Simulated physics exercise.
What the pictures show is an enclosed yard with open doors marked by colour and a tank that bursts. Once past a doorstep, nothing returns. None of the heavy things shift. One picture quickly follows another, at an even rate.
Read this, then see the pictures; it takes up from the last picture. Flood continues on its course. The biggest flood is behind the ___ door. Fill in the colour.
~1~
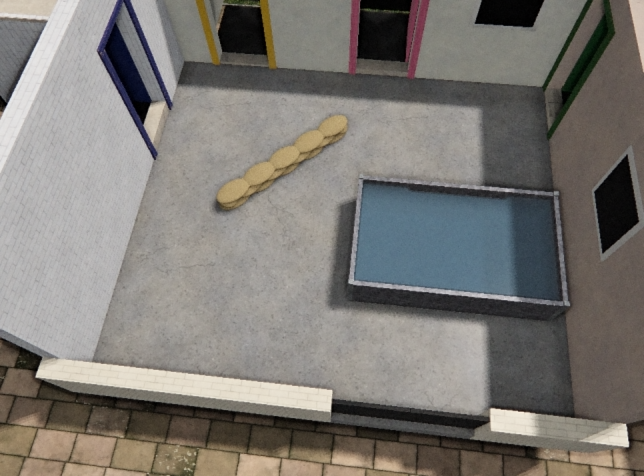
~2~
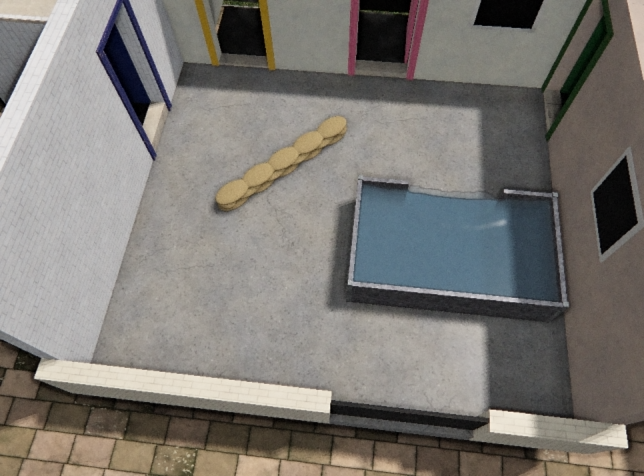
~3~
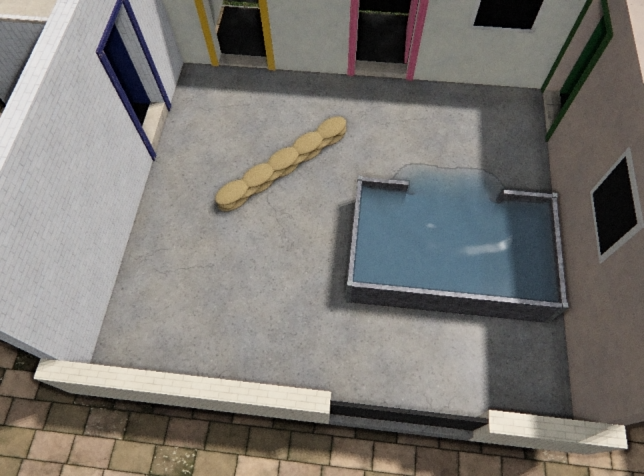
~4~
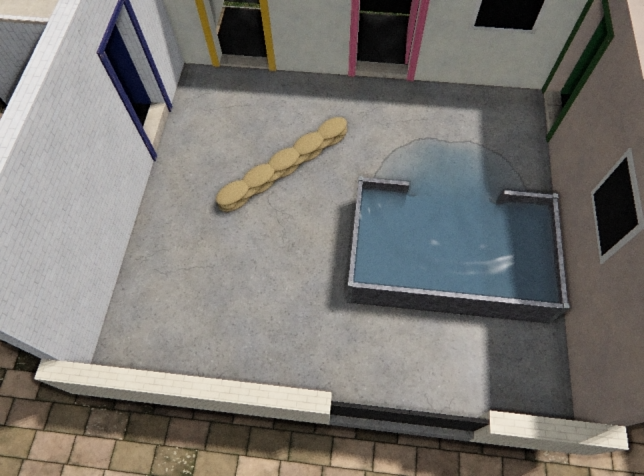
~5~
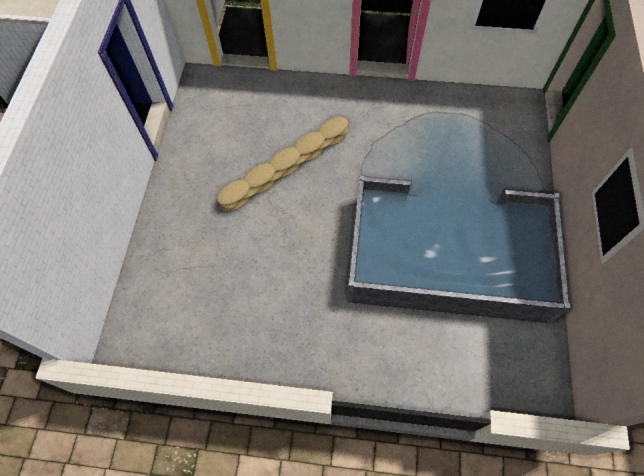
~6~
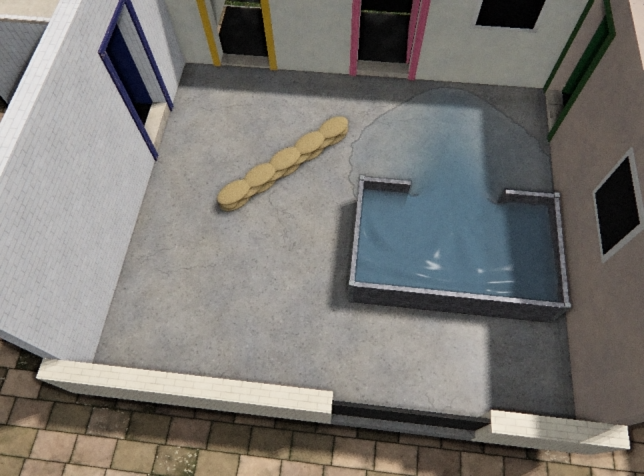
The biggest flood is behind the green door.
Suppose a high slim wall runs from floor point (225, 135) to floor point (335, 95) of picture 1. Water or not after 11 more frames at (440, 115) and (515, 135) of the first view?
First spot soaking, second spot soaking.
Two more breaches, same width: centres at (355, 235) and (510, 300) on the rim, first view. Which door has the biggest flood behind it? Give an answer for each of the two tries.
I'd pick the one in yellow for the first case and the yellow-painted one for the second.
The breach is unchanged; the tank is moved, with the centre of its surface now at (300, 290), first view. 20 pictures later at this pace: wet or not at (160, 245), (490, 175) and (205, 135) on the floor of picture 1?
Log, spots in order: Taken by the flood / taken by the flood / unwetted.
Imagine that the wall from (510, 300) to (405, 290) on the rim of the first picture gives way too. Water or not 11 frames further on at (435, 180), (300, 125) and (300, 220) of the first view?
Going through them in turn, I'd say spared, spared and spared.
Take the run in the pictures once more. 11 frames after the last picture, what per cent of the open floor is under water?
Estimate: Near 30 %.
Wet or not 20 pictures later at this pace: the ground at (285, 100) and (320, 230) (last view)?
In the order asked, the first is swamped and the second is spared.
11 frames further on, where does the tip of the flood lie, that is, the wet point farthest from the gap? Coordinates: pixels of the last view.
Point: (244, 72) in the last picture's pixels.
A moment on, water covers 25 % of the floor; pink door a trickle in, yellow door not reached, blue door not reached, green door wet at the sill, nothing in.
Next, water covers 30 % of the floor; pink door some in, yellow door wet at the sill, nothing in, blue door not reached, green door some in.
Then, water covers 40 % of the floor; pink door a lot in, yellow door wet at the sill, nothing in, blue door wet at the sill, nothing in, green door a lot in.
Later, water covers 65 % of the floor; pink door a lot in, yellow door a trickle in, blue door wet at the sill, nothing in, green door a lot in.
In the end, water covers 90 % of the floor; pink door a lot in, yellow door some in, blue door wet at the sill, nothing in, green door a lot in; the green door has let in the most.
